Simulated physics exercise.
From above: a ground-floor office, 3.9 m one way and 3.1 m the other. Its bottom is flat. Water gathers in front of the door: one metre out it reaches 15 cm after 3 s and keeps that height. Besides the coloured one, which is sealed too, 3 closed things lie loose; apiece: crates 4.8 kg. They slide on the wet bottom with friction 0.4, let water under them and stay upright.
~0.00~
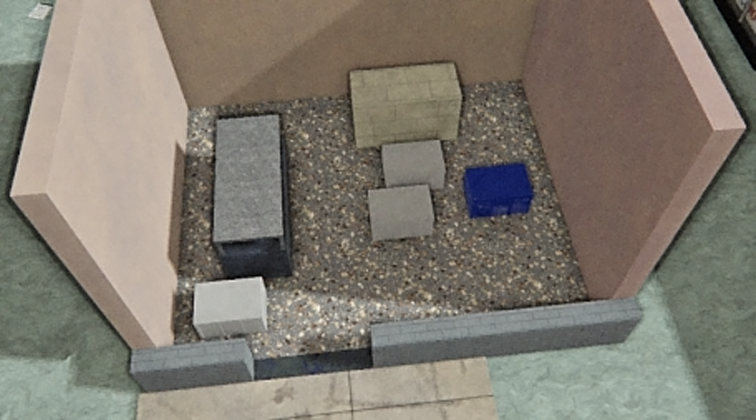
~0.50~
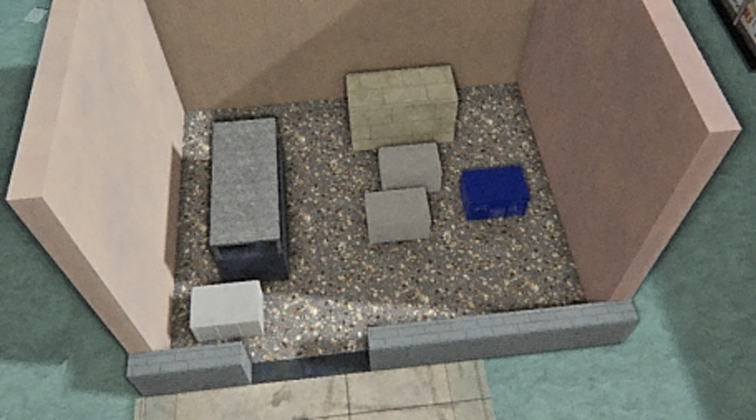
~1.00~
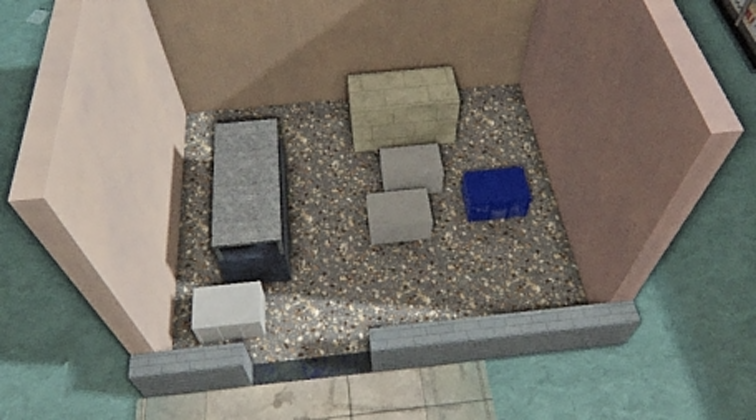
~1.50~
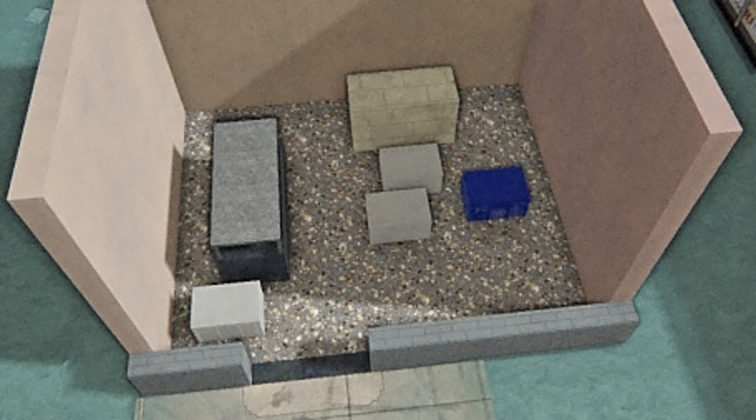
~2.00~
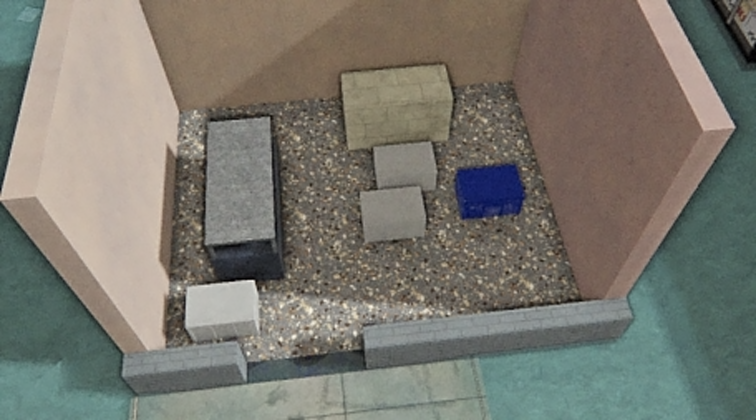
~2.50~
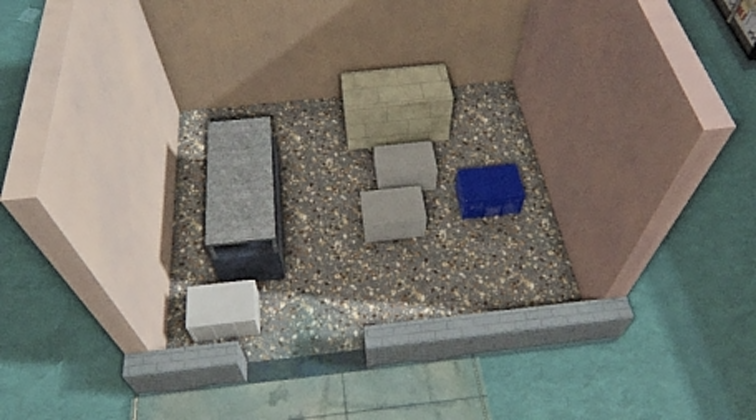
Water spreads through the doorway onto the speckled office floor while the blue crate stays still.
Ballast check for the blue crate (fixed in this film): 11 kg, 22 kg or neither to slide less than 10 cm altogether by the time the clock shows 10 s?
For it, only the higher weight holds it.
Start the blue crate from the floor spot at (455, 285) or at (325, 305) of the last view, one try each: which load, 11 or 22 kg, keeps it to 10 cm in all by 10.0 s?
In turn: Either load holds; neither is enough.
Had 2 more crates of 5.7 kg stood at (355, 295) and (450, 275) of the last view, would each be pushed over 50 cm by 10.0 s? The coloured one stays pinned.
In turn: More, less.
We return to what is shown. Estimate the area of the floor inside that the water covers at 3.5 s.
Some 2.0 m2.
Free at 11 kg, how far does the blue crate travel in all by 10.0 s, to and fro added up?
Some 60 cm in all.
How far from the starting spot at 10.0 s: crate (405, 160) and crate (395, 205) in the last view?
In that order: 120 cm, 100 cm.
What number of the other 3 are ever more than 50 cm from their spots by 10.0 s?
I count 3.
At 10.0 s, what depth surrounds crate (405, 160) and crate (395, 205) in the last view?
Roughly 8 and 8 cm.
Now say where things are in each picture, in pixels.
The first picture shows the blue crate at (499, 182), on the bottom; 0.0 m2 under water; 0 of 4 have shifted.
The second picture shows the blue crate at (496, 184) rests on the ground; water covers 0.0 m2; 0 of 4 have shifted.
The third picture shows the blue crate at (497, 185), on the bottom; 0.0 m2 under water; 0 of 4 have shifted.
The fourth picture shows the blue crate at (497, 185) rests on the ground; water covers 0.0 m2; 0 of 4 have shifted.
The fifth picture shows the blue crate at (491, 183) rests on the ground; water covers 0.0 m2; 0 of 4 have shifted.
The sixth picture shows the blue crate at (491, 182) rests on the ground; water covers 0.4 m2; 0 of 4 have shifted.
After 3.5 s the blue crate would be 0 cm from its start with 11 kg and 0 cm from its start with 22 kg; 0 cm of water round it then.
After 4.5 s the blue crate would be 0 cm from its start with 11 kg and 0 cm from its start with 22 kg; 0 cm of water round it then.
After 7.0 s the blue crate would be 1 cm from its start with 11 kg and 0 cm from its start with 22 kg; 3 cm of water round it then.
After 10.0 s the blue crate would be 61 cm from its start with 11 kg and 0 cm from its start with 22 kg; 5 cm of water round it then.
